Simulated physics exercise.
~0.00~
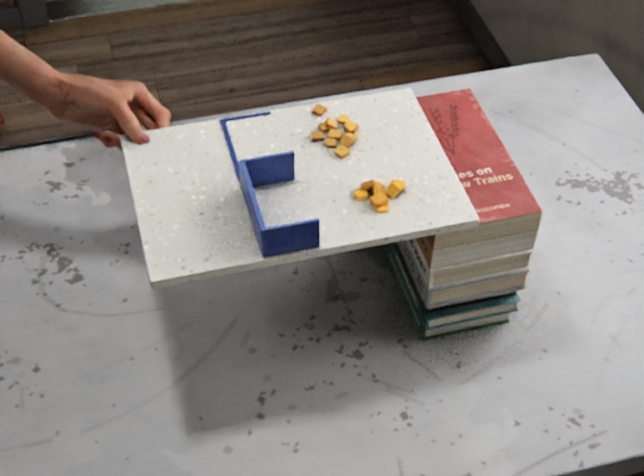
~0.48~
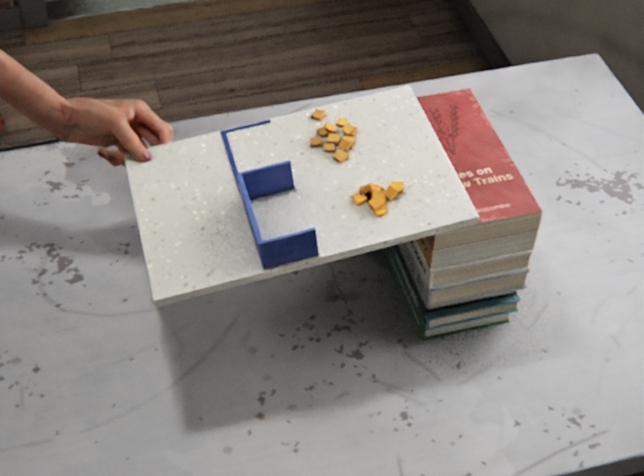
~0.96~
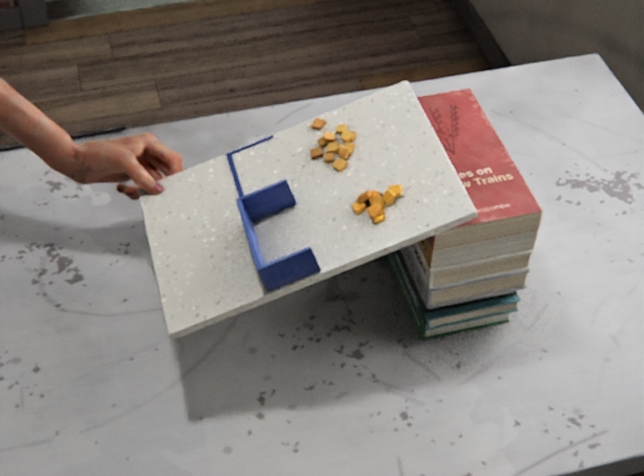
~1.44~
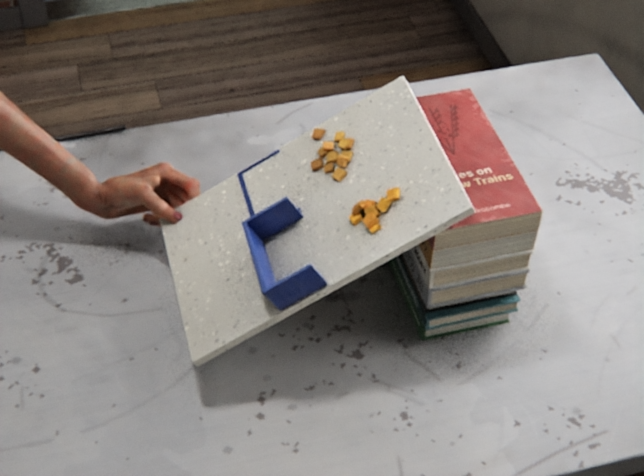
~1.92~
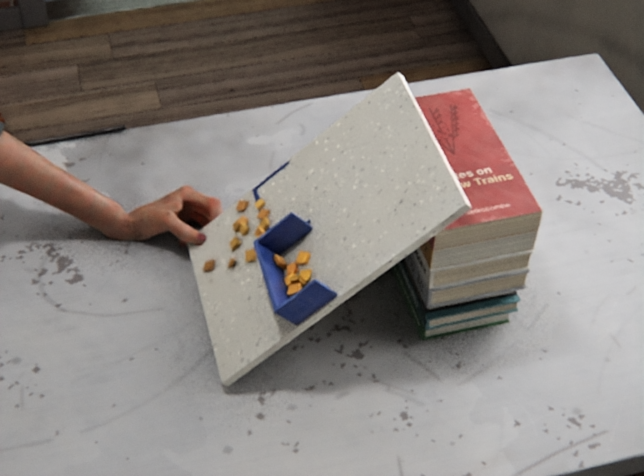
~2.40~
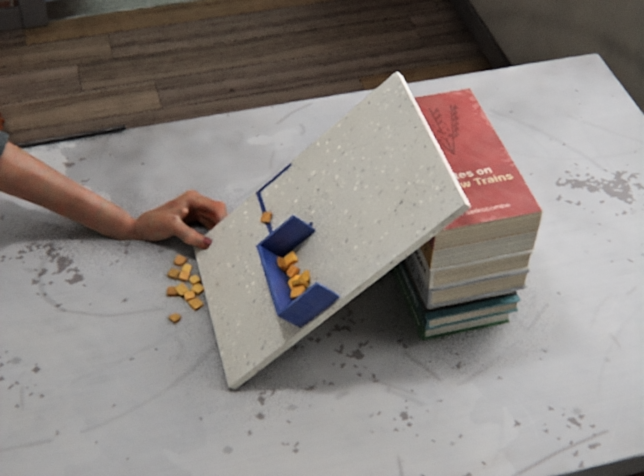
On a grey counter, a hand lowering a speckled board from stacked books, one cracker pile caught by blue strips, another spilling past.
